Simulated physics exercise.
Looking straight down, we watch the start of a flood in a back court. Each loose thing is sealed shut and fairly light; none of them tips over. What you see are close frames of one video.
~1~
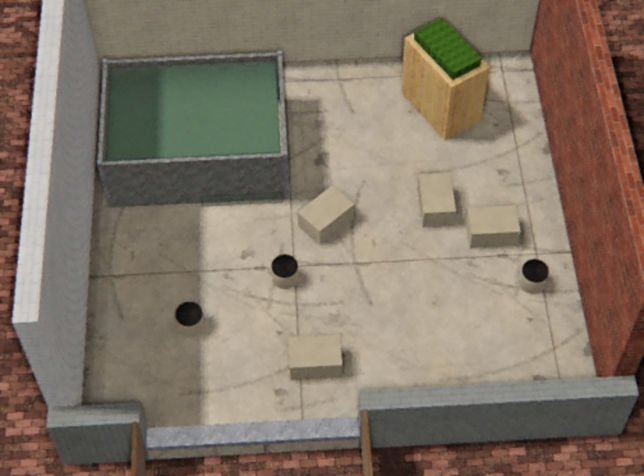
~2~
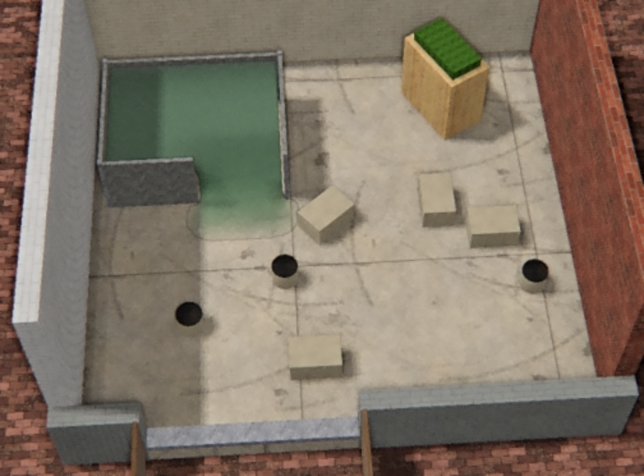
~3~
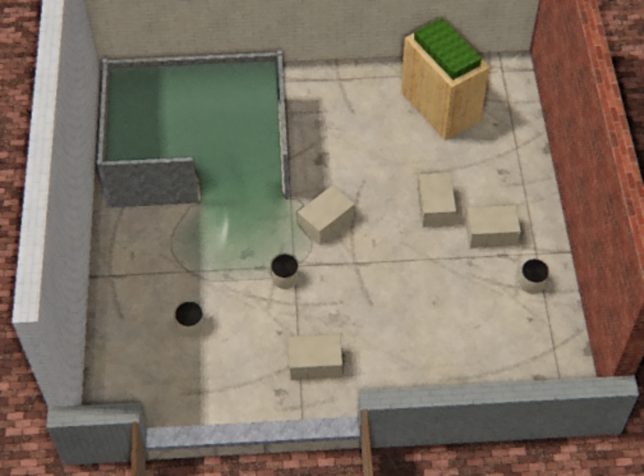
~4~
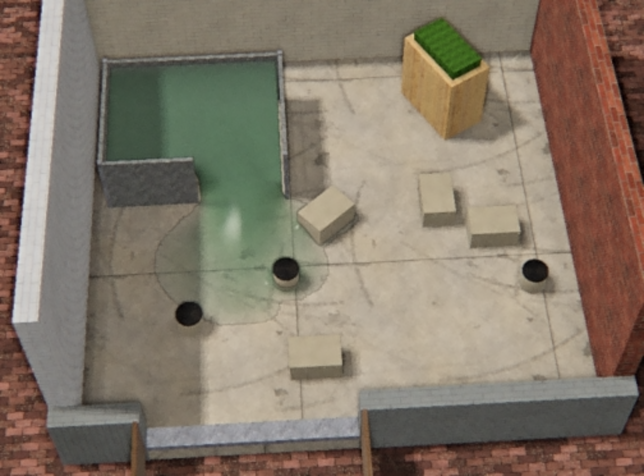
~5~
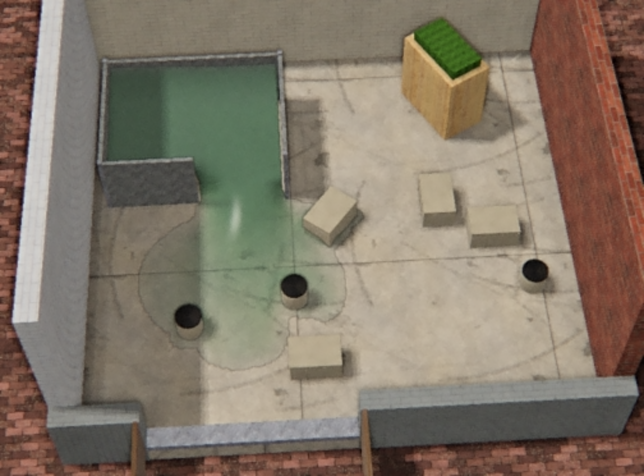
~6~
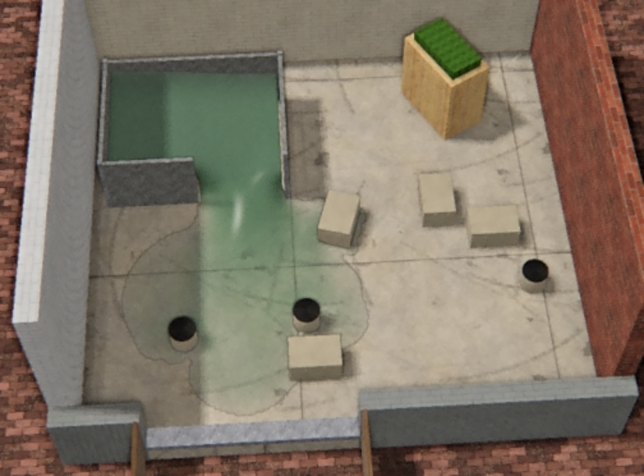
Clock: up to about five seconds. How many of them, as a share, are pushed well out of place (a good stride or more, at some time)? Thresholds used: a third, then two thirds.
My call: Two thirds or above.
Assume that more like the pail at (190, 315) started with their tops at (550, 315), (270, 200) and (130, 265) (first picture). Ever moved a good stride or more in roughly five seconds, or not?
In turn: Moved that far, that far or more, never so far.
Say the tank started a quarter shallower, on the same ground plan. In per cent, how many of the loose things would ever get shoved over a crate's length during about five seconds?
About 70 %.
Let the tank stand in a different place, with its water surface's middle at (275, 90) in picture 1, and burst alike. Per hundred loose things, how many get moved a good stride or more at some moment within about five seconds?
About 100 per cent.
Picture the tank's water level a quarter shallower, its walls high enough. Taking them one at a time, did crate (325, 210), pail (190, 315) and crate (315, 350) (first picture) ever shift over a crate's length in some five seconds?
As asked: Went the distance, went the distance, went the distance.
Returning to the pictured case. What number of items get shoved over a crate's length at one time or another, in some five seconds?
The count is 5.
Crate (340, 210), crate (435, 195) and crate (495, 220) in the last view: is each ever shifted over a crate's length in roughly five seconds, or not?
Object by object as listed: Travels that far, falls short and falls short.
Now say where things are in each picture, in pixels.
A pail at (285, 265), on the bottom; a pail at (189, 313), on the bottom; 0 of 7 have shifted, in the first picture.
A pail at (285, 265) rests on the ground; a pail at (189, 313) rests on the ground; 0 of 7 have shifted, in the second picture.
A pail at (285, 265) rests on the ground; a pail at (189, 313) rests on the ground; 0 of 7 have shifted, in the third picture.
A pail at (286, 268) rests on the ground, close to its start; a pail at (189, 313), on the bottom; 0 of 7 have shifted, in the fourth picture.
A pail at (294, 286) rests on the ground, a stride from its start; a pail at (188, 316) rests on the ground, close to its start; 2 of 7 have shifted, in the fifth picture.
A pail at (306, 310) rests on the ground, a stride from its start; a pail at (182, 329) rests on the ground, close to its start; 3 of 7 have shifted, in the sixth picture.
A moment on, 3 of 7 are well off their spots; 1 afloat.
Next, 4 of 7 are well off their spots; 2 afloat.
Later, 4 of 7 are well off their spots; 2 afloat.
In the end, 5 of 7 are well off their spots, and 5 have been at some point; 1 afloat.
